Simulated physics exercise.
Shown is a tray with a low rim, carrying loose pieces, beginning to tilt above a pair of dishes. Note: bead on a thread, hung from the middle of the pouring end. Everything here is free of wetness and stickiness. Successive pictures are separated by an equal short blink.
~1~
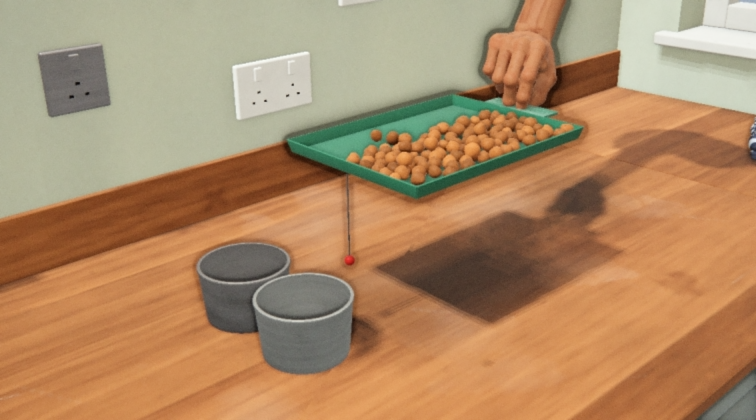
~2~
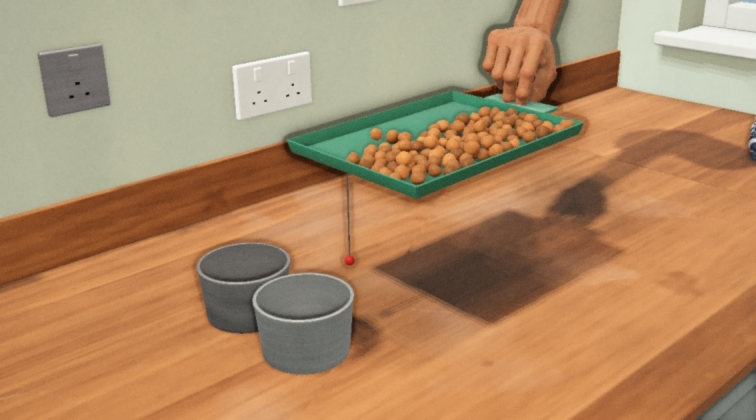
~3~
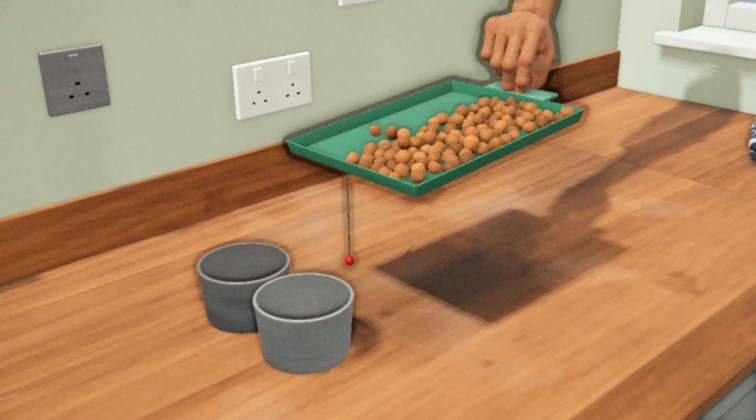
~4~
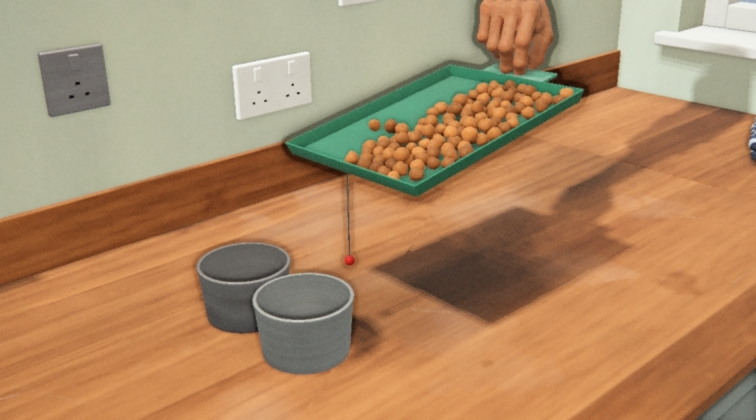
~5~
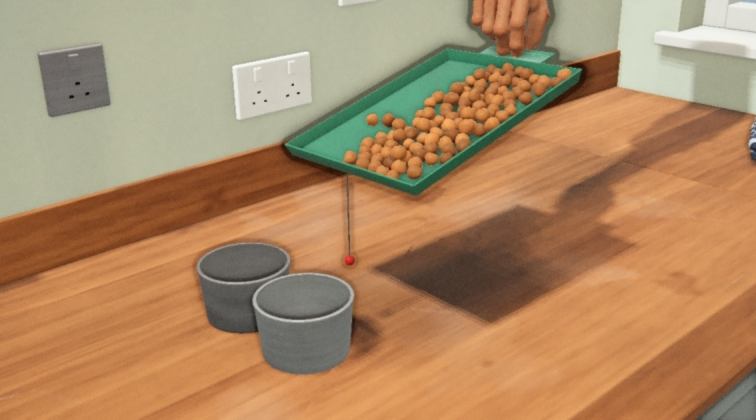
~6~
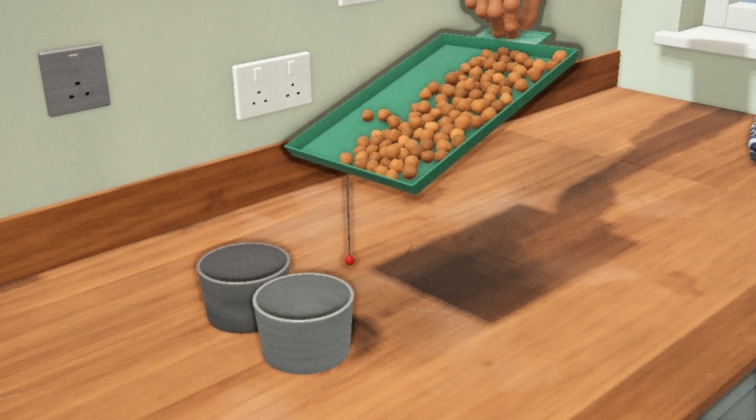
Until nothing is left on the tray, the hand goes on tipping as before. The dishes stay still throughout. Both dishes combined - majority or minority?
I expect the dishes to receive the greater amount.
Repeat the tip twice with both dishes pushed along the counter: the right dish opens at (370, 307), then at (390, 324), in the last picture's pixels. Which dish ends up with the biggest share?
In the first try it's the one on the left, and in the second it's the one on the left.
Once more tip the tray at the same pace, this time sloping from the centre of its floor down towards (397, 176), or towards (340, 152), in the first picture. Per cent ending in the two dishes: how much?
30 per cent, then 30 per cent.
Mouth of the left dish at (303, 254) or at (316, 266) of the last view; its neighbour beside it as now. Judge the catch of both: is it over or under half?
In the first position shy of half, in the second shy of half.
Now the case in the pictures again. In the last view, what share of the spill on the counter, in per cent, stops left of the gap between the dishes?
Around 20 per cent, I reckon.
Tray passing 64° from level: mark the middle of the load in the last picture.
The centre of the load shows up near (360, 128) in the last view.
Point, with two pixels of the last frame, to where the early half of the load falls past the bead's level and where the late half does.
Close to (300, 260), then close to (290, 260).
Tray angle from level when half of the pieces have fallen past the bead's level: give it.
The tilt is near 95° by then.
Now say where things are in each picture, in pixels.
In the first picture, corners of the pouring end at (292, 140) and (417, 185), level; middle of the load at (457, 146), hazelnuts; left dish at (208, 298); right dish at (266, 336); bead on its thread at (350, 260).
In the second picture, corners of the pouring end at (292, 140) and (417, 185), level; middle of the load at (457, 144).
In the third picture, corners of the pouring end at (291, 141) and (416, 184), tipped barely, lowest at the left corner; middle of the load at (457, 138).
In the fourth picture, corners of the pouring end at (290, 142) and (415, 183), tipped a little, lowest at the left corner; middle of the load at (455, 128).
In the fifth picture, corners of the pouring end at (290, 143) and (414, 183), tipped a little, lowest at the left corner; middle of the load at (453, 119).
In the sixth picture, corners of the pouring end at (289, 145) and (412, 182), tipped clearly, lowest at the left corner; middle of the load at (449, 111), a small part on the move; left dish at (208, 298); right dish at (266, 336).
Soon, tray tipped steeply; nearly all on the tray; a stray few in the right dish; a stray few in the left dish; a small part in the air.
A while on, tray tipped past a quarter turn; a small part on the tray; about a third in the right dish; about a quarter in the left dish; a small part outside both; about a quarter in the air.
Towards the end, tray tipped past a quarter turn; about a third in the right dish; about a third in the left dish; about a quarter outside both.
Finally, tray tipped past a quarter turn; about a third in the right dish; about a third in the left dish; about a quarter outside both.
